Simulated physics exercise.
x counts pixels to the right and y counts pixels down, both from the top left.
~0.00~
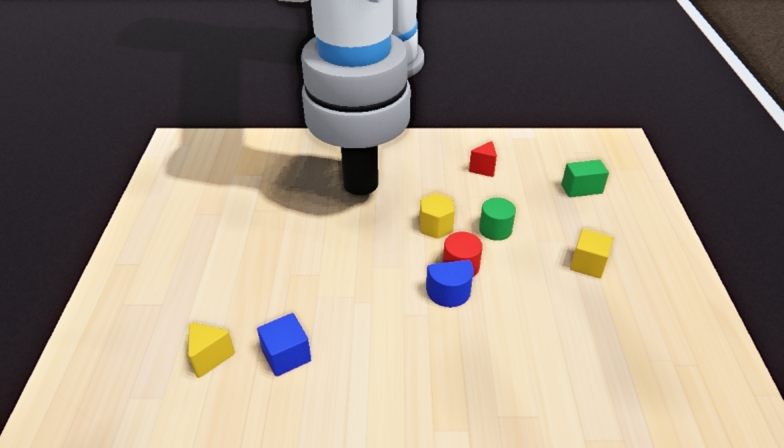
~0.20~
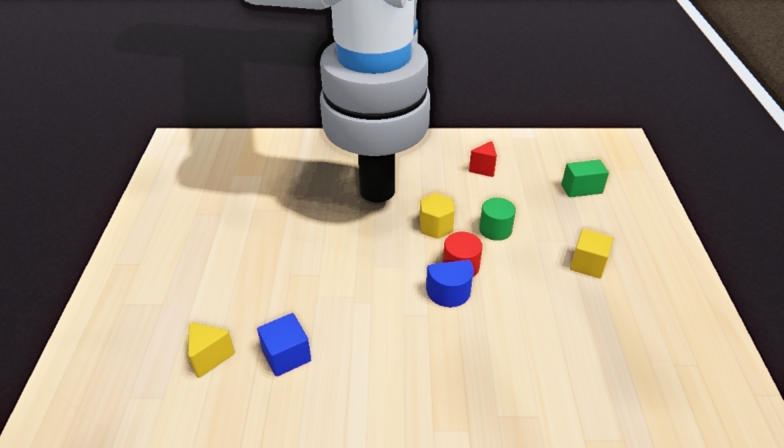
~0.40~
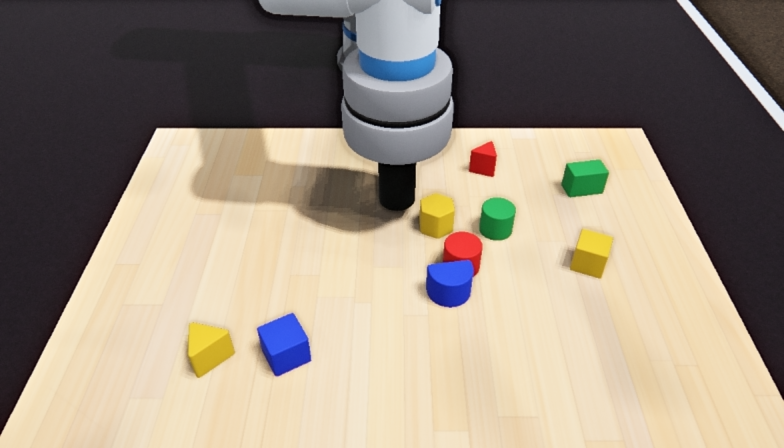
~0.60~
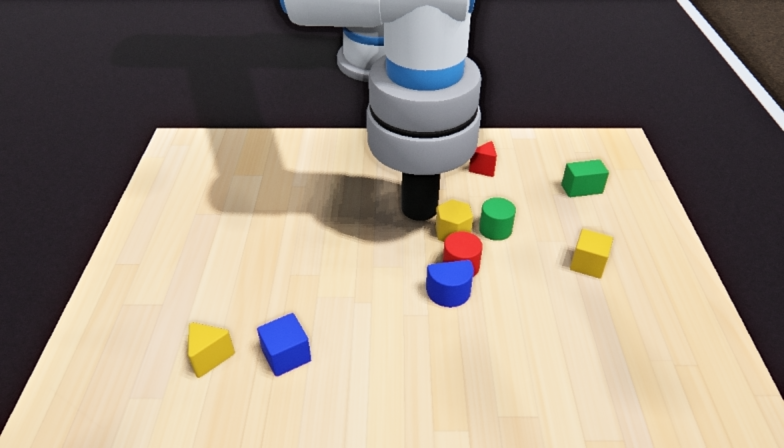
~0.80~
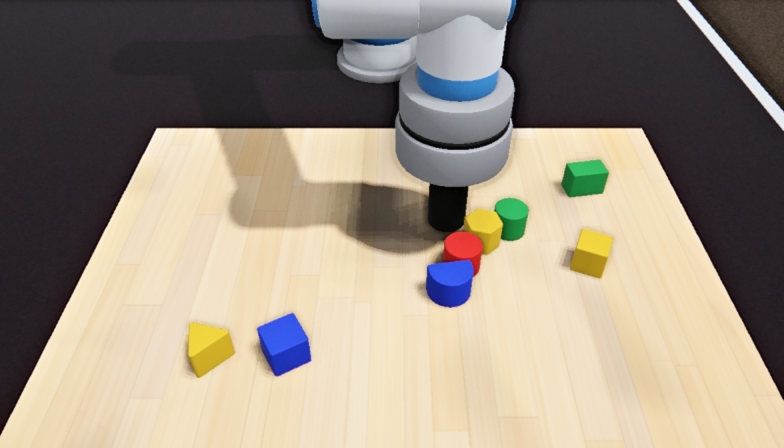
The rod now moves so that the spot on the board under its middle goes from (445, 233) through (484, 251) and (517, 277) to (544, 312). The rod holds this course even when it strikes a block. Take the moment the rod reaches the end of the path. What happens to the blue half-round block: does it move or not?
The blue half-round block will not stay where it is.
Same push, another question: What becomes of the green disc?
Moved off its spot.
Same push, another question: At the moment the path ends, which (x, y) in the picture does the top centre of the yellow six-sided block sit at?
Roughly at (553, 240).
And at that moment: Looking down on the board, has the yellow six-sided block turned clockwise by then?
Answer: No.
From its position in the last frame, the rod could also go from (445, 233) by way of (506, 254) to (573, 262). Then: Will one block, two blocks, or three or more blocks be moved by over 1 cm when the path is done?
Number moved: 3+.
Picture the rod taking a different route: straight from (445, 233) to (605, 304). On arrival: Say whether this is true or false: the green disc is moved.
Answer: True.
What follows on the original path. One third of the way, rod (486, 238); blue half-round block (451, 276), turned 20° clockwise; red disc (478, 255); yellow six-sided block (525, 231), turned 35° anticlockwise; green disc (528, 207).
Two thirds of the way, rod (520, 265); blue half-round block (449, 280), turned 40° clockwise; red disc (494, 274); yellow six-sided block (553, 240), turned 100° anticlockwise; green disc (528, 207).
At the end, rod (547, 299); blue half-round block (449, 280), turned 40° clockwise; red disc (496, 279); yellow six-sided block (553, 240), turned 100° anticlockwise; green disc (528, 207).
